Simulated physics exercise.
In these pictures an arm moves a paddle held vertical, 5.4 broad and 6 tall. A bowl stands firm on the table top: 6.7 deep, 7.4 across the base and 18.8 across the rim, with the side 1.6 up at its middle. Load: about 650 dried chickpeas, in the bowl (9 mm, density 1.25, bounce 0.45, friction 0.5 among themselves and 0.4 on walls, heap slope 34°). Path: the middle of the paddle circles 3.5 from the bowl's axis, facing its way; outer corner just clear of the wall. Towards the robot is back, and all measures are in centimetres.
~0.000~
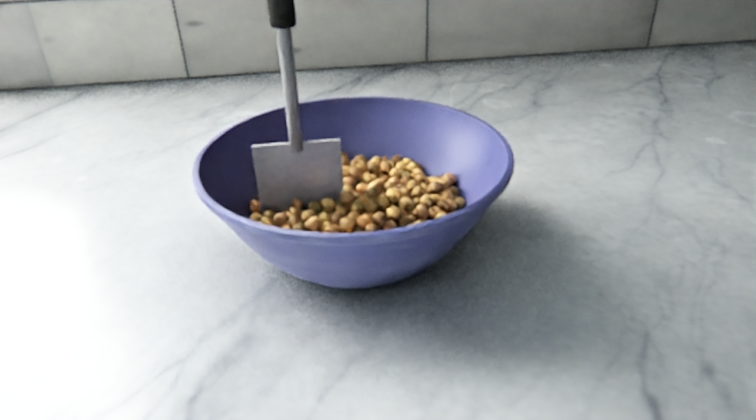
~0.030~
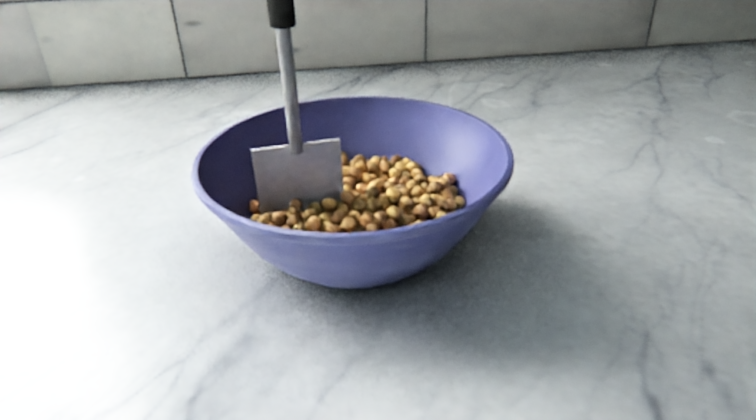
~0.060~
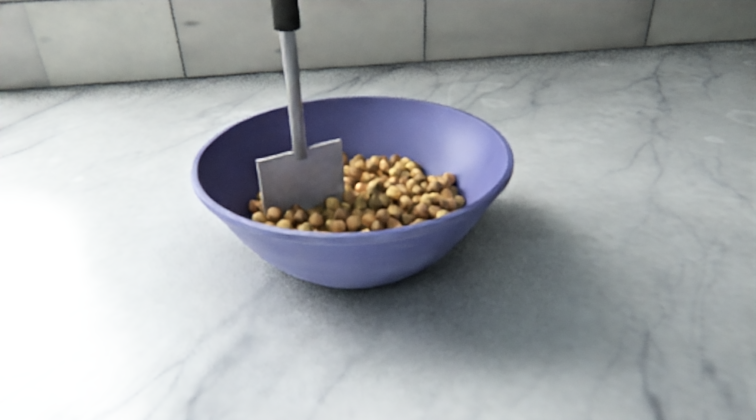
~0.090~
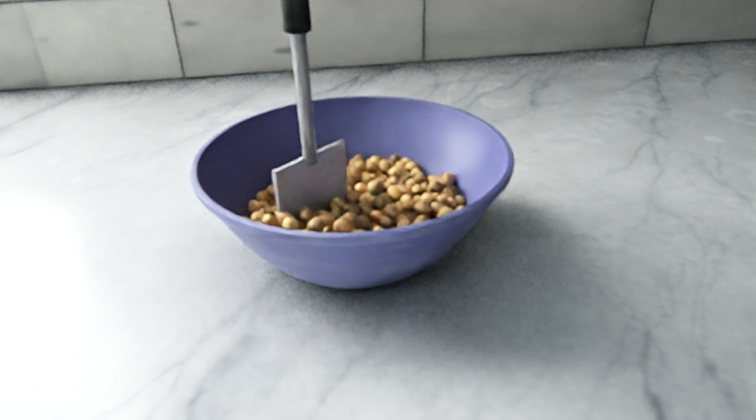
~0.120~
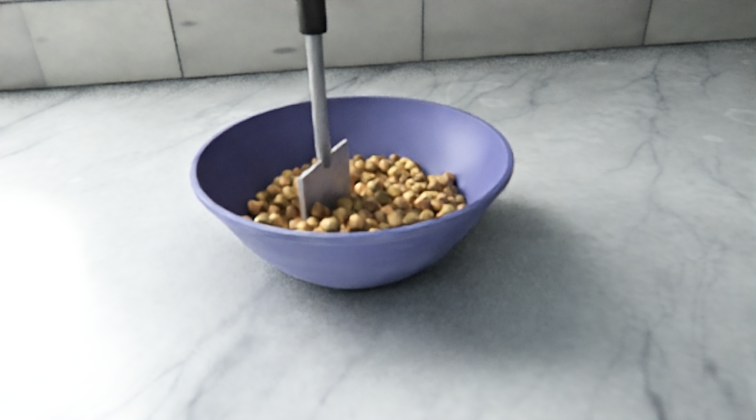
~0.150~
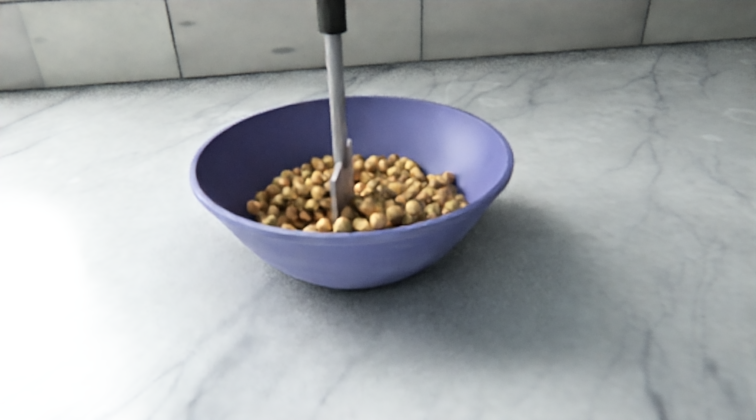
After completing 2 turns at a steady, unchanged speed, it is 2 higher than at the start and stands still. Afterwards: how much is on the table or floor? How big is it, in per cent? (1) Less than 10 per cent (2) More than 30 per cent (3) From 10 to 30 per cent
1, less than 10 per cent.
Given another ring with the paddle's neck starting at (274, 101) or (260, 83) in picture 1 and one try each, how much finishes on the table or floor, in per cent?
I'd guess some 0 and 0 percent.
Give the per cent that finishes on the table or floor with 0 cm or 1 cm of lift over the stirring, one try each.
Close to 5 and 5 percent, in that order.
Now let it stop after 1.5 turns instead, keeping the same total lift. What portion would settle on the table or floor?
Then some 0 per cent.
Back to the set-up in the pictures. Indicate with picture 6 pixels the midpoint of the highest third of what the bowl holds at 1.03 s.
Top-third centre at approx. (359, 189).
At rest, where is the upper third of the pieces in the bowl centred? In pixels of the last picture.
Close to (338, 203).
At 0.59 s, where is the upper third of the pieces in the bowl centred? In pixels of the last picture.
The upper third is centred close to (274, 174).
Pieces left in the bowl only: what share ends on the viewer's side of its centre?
Roughly 50 per cent.
By 0.59 s, 328° round, highest piece 8 above the table; 627 in the bowl, 18 on the table or floor, 4 in flight or on the tool.
By 1.03 s, 222° round, highest piece 8 above the table; 624 in the bowl, 25 on the table or floor.
By 1.45 s, 0° round, highest piece 6 above the table; 624 in the bowl, 25 on the table or floor.
By 2.15 s, 0° round, highest piece 6 above the table; 624 in the bowl, 25 on the table or floor.
Final count, 624 in the bowl, 25 on the table or floor. That is 4 % on the table or floor.
